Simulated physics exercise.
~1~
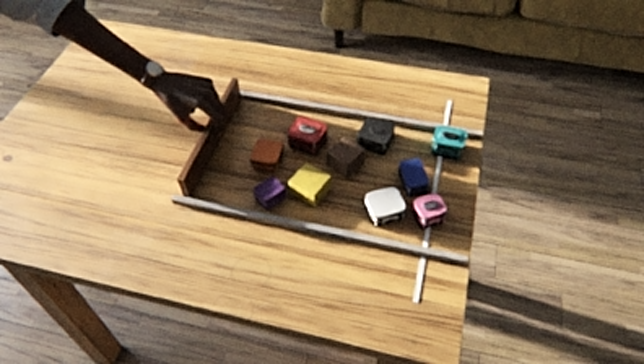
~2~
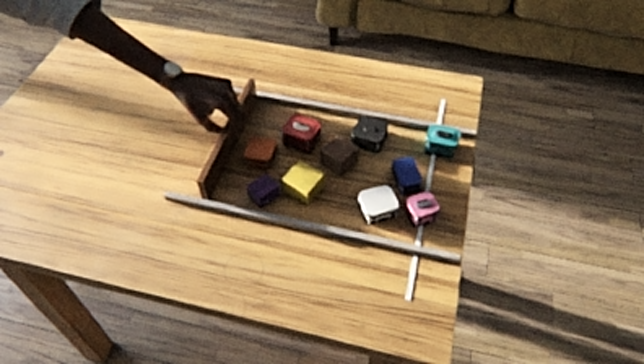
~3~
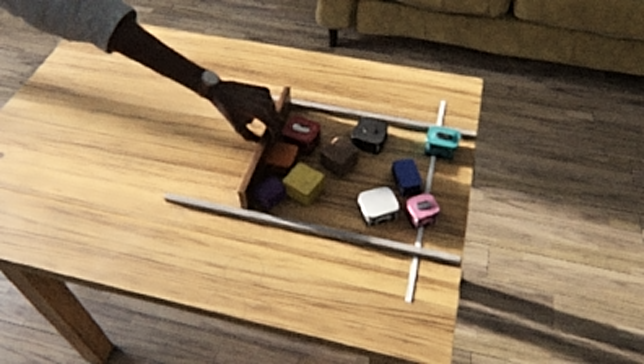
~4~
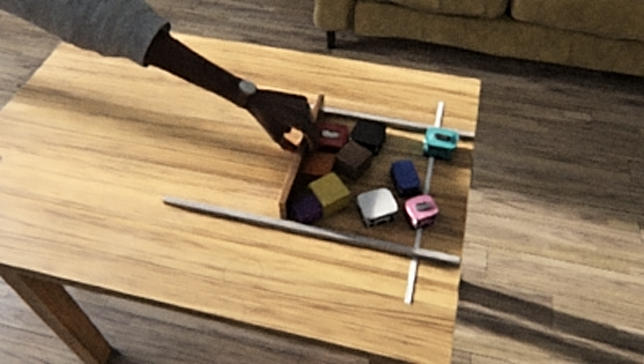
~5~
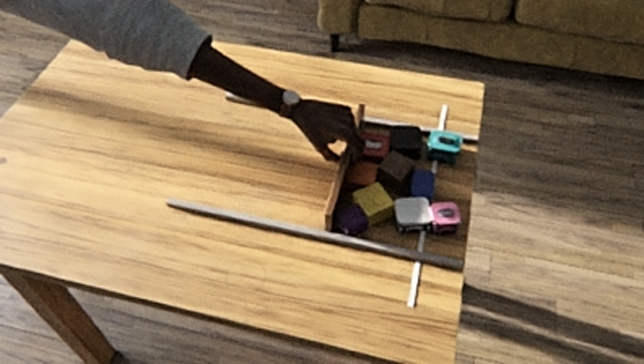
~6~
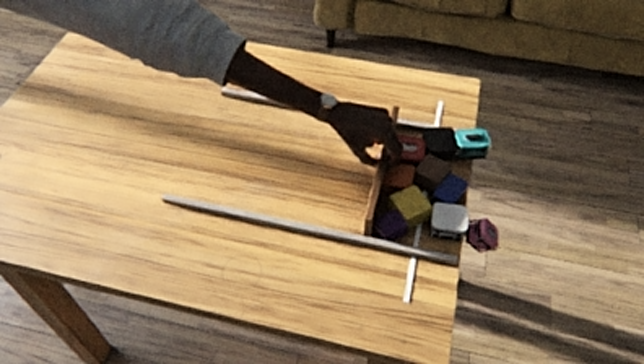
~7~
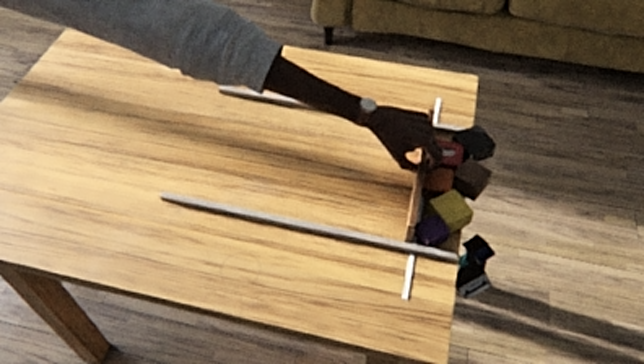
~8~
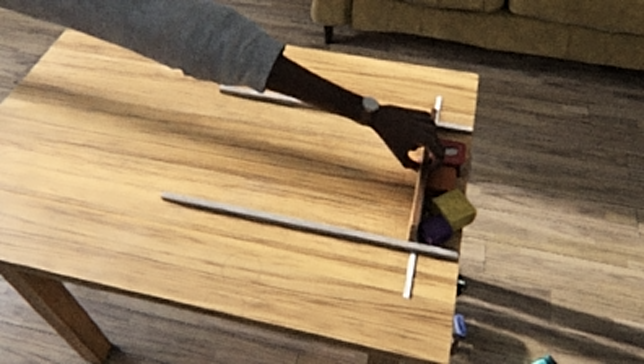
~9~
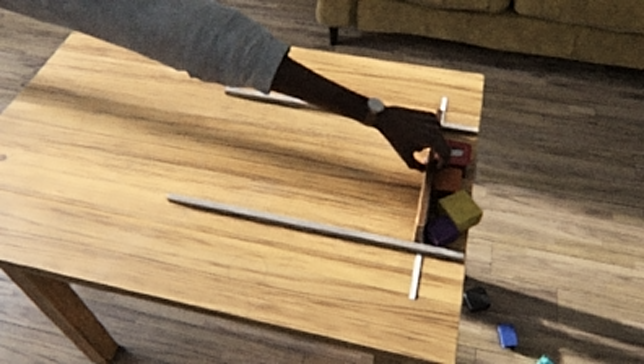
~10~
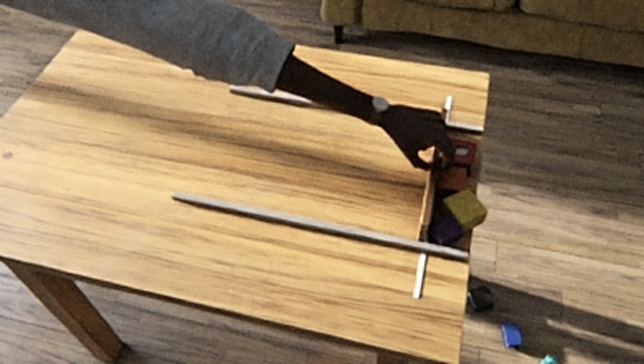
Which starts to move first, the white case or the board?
The board starts to move first. The white case stays where it is until the board has pushed much of the way across towards the tape.
A hand in a grey sleeve grips an upright wooden board on a light wooden table, seen from above at an angle in a room with a sofa. To its right, between two pale rails, lie small red, black, turquoise, blue, brown, yellow, purple, white and pink things. The board slides right, gathering the nearest ones, then pushing the whole cluster towards the pale tape near the edge. The pink case tips off first, and the turquoise, white, blue, black and dark brown ones follow. The board stops at the tape, with red, orange-brown, yellow and purple pieces still at the edge.
